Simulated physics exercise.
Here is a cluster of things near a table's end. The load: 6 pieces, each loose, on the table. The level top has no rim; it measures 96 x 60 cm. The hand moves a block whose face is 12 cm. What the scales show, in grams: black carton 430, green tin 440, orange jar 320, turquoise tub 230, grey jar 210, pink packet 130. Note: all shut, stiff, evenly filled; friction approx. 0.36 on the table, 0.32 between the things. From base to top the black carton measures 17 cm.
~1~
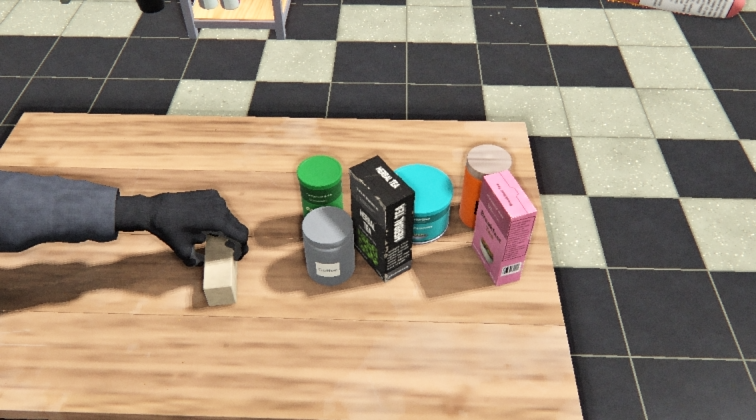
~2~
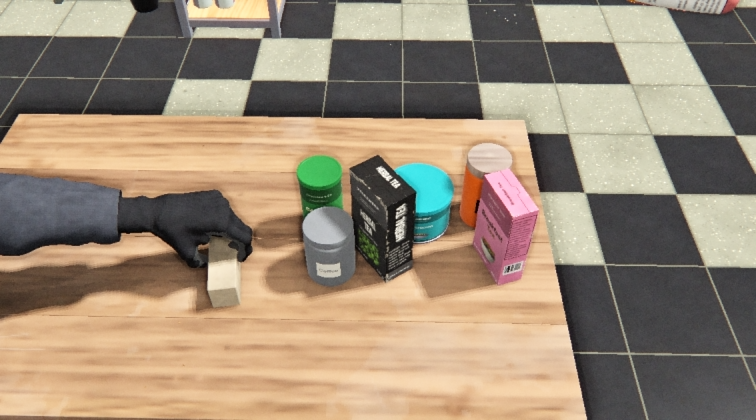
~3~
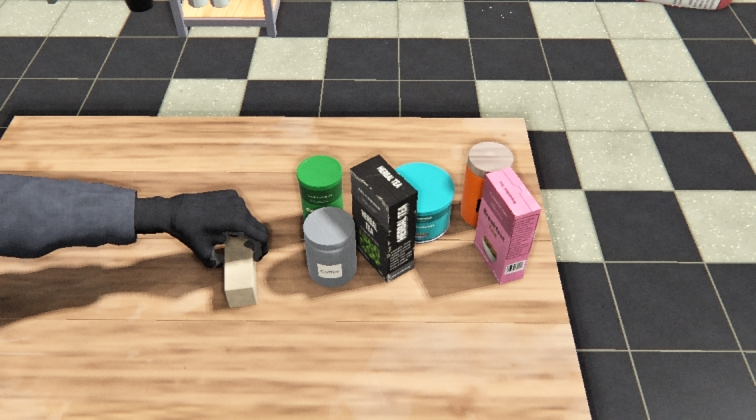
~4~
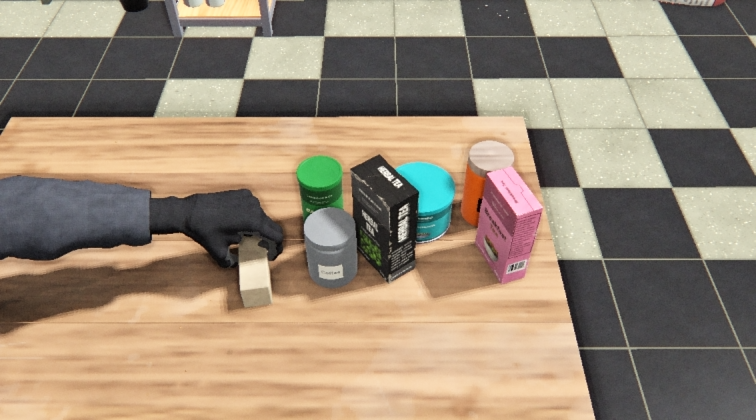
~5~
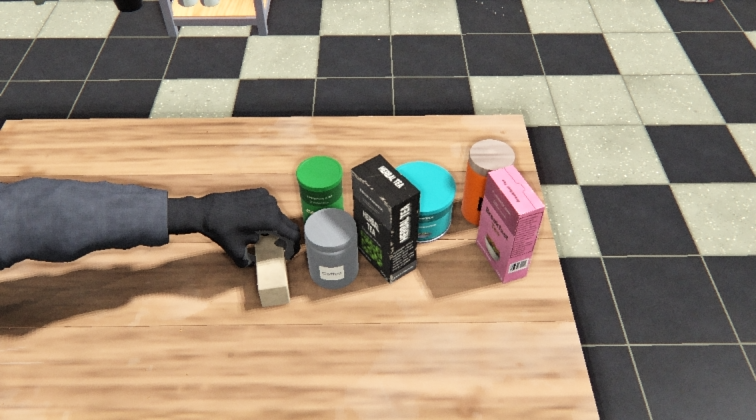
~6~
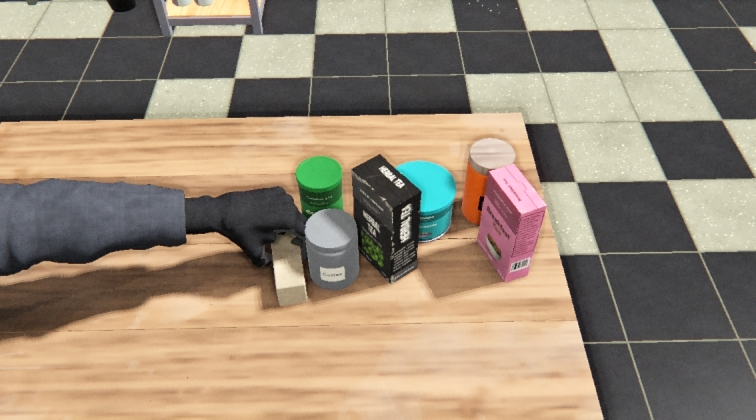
A gloved hand slides a small pale block right across the table toward a grey jar.
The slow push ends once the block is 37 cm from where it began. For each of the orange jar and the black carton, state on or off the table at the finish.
Orange jar: On; black carton: On.
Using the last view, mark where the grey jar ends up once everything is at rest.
It ends up near (521, 246).
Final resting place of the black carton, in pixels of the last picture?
Rest point: Near (519, 198).
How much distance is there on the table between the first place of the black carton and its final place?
20 cm.
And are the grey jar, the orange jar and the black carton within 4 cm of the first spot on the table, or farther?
Here is how it goes: The grey jar moves off; next, the orange jar remains near its start; last, the black carton moves off.
Then, 0.50 s past the last view, 18 cm of push; black carton shifted 6 cm near (421, 210); grey jar shifted 8 cm; turquoise tub shifted 3 cm.
Then, 1.20 s past the last view, 30 cm of push; black carton shifted 13 cm near (473, 201); grey jar shifted 20 cm; turquoise tub shifted 6 cm.
Finally, not toppled but over 4 cm from the start, black carton, turquoise tub, grey jar and pink packet; the other 2 still in place (within 4 cm). Final places as that camera would see them, orange jar near (494, 179), black carton near (520, 198).
